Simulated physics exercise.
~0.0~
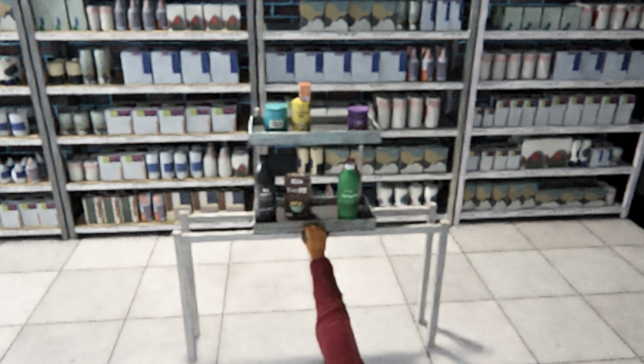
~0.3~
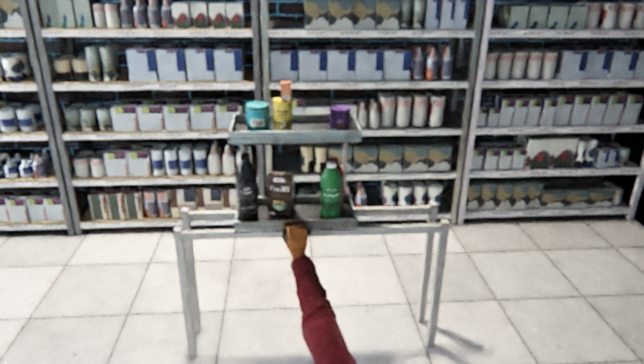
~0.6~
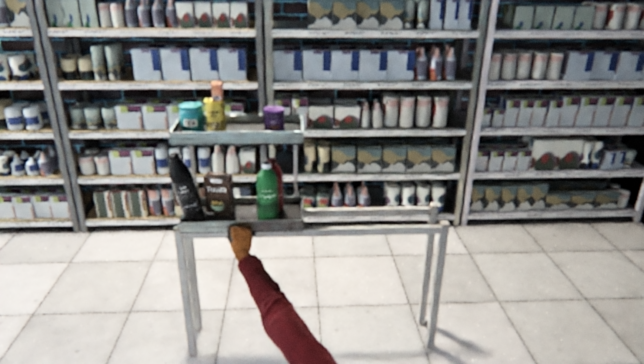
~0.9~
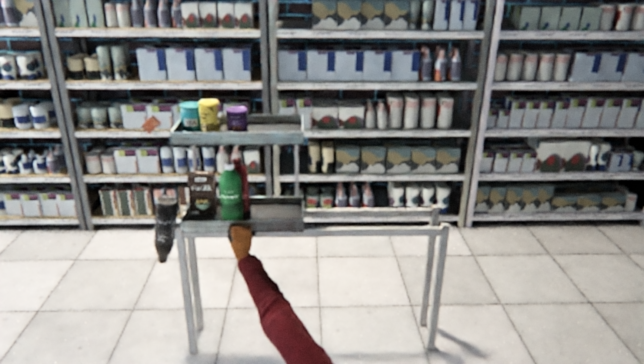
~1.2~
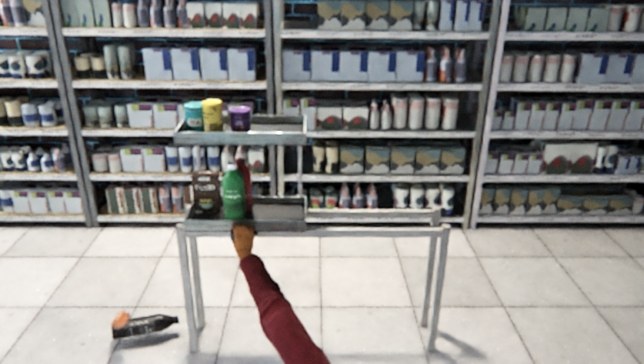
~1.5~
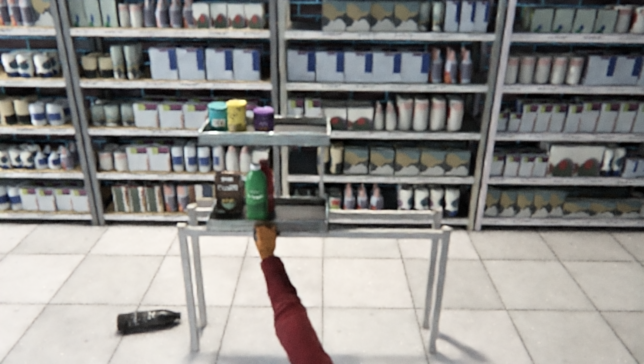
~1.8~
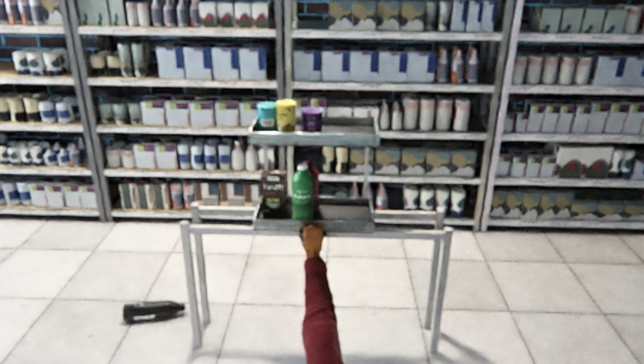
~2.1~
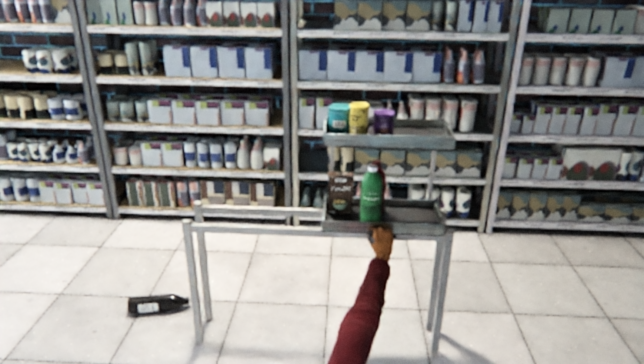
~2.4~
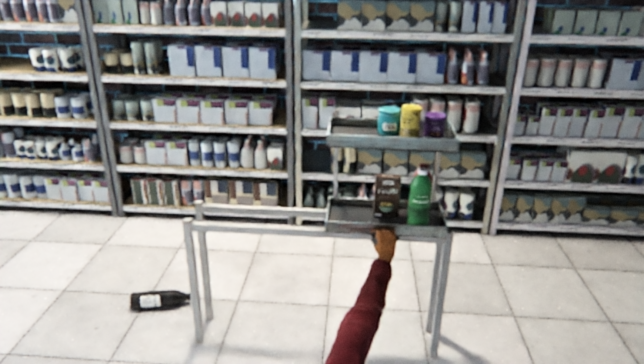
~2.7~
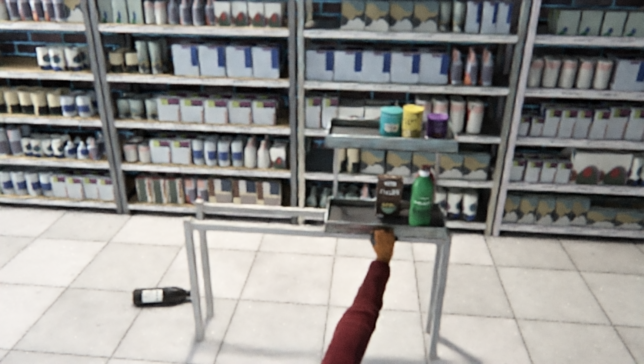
A two-level metal tray on a waist-high frame stands in a store aisle, facing stocked shelves, as a red-sleeved arm holds its front edge. On the upper level are turquoise, yellow and purple containers and an orange item; below stand a black bottle, a brown packet, a green bottle and a red one behind. The hand slides the tray left, and the black bottle tips off the left end, the orange item falling too. Both land on the white tiled floor. The arm then pushes the tray to the right end, where it stops with the remaining items upright, the black bottle still lying below.
